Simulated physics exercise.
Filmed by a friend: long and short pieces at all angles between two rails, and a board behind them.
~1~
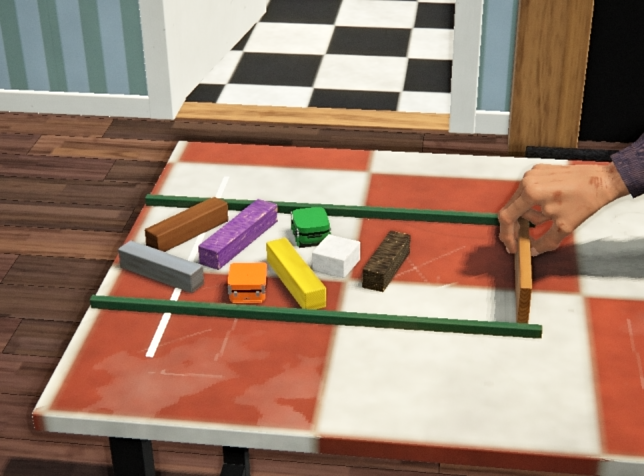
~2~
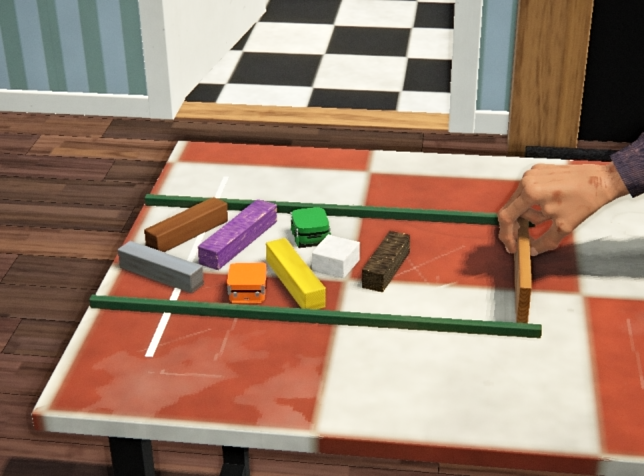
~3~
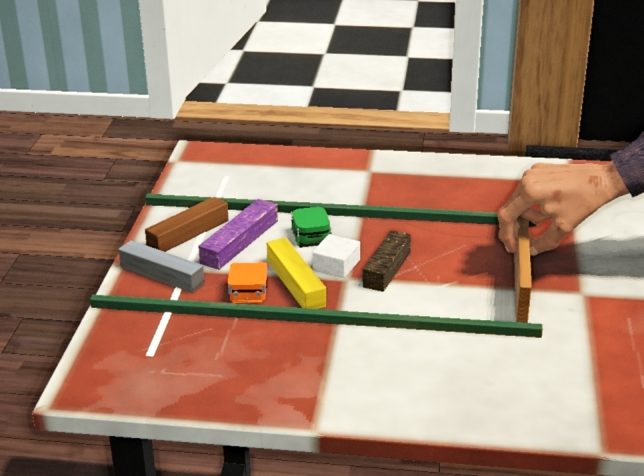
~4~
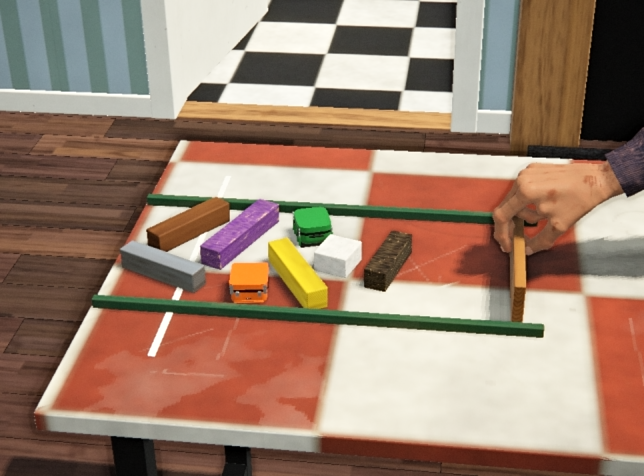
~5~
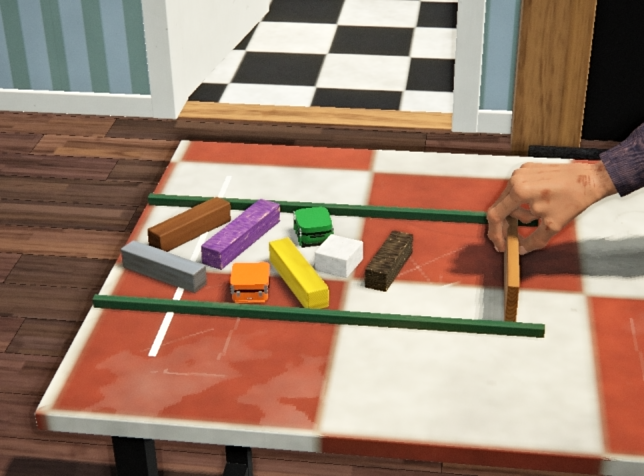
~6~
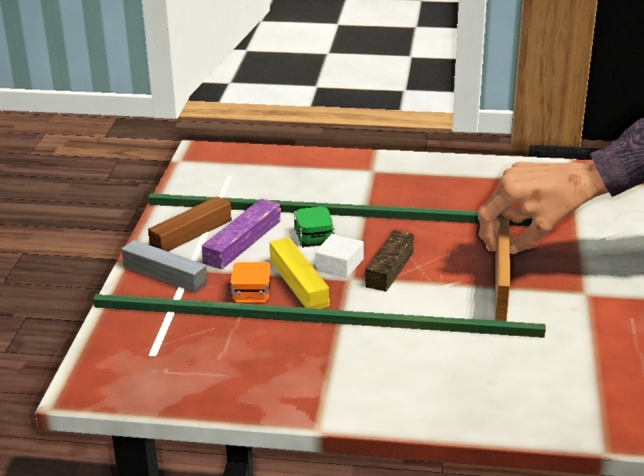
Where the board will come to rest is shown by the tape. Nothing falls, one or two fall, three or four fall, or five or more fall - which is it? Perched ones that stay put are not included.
Pieces that go over the edge: One, or two at most.
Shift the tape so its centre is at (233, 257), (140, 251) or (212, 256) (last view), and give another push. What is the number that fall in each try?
Counts per try: 0; 6; 1.
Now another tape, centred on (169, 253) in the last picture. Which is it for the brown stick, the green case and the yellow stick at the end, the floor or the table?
Brown stick - goes down, green case - stays in place, yellow stick - stays in place.
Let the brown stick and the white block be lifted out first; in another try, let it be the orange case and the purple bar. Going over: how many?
In order, the numbers are 1 and 0.
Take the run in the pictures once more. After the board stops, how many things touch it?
Tally at the end: 3.
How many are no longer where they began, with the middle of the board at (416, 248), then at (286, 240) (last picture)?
The count is 0 at the first point and 7 at the second.
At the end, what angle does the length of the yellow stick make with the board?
It measures close to 40 degrees.
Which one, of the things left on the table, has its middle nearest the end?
Going by centres, it is the purple bar.
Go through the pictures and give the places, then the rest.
In the first picture, grey stick (161, 267); brown stick (187, 225); purple bar (239, 234); board (522, 255); tape (193, 255).
In the second picture, brown stick (187, 225); board (522, 255).
In the third picture, purple bar (239, 233); white block (337, 256).
In the fourth picture, grey stick (163, 266); green case (313, 228).
In the fifth picture, brown stick (190, 225); yellow stick (298, 274).
In the sixth picture, grey stick (164, 266); brown stick (191, 225); purple bar (242, 233); board (502, 253); tape (196, 254).
Early on, none off yet; grey stick at rest near (164, 266); brown stick at rest near (191, 225); purple bar at rest near (242, 233).
A while later, none off yet; grey stick moving near (161, 265); brown stick at rest near (191, 225); purple bar travelled a little near (225, 228).
Finally, the number that fall off is one or two; lost, brown stick and grey stick.
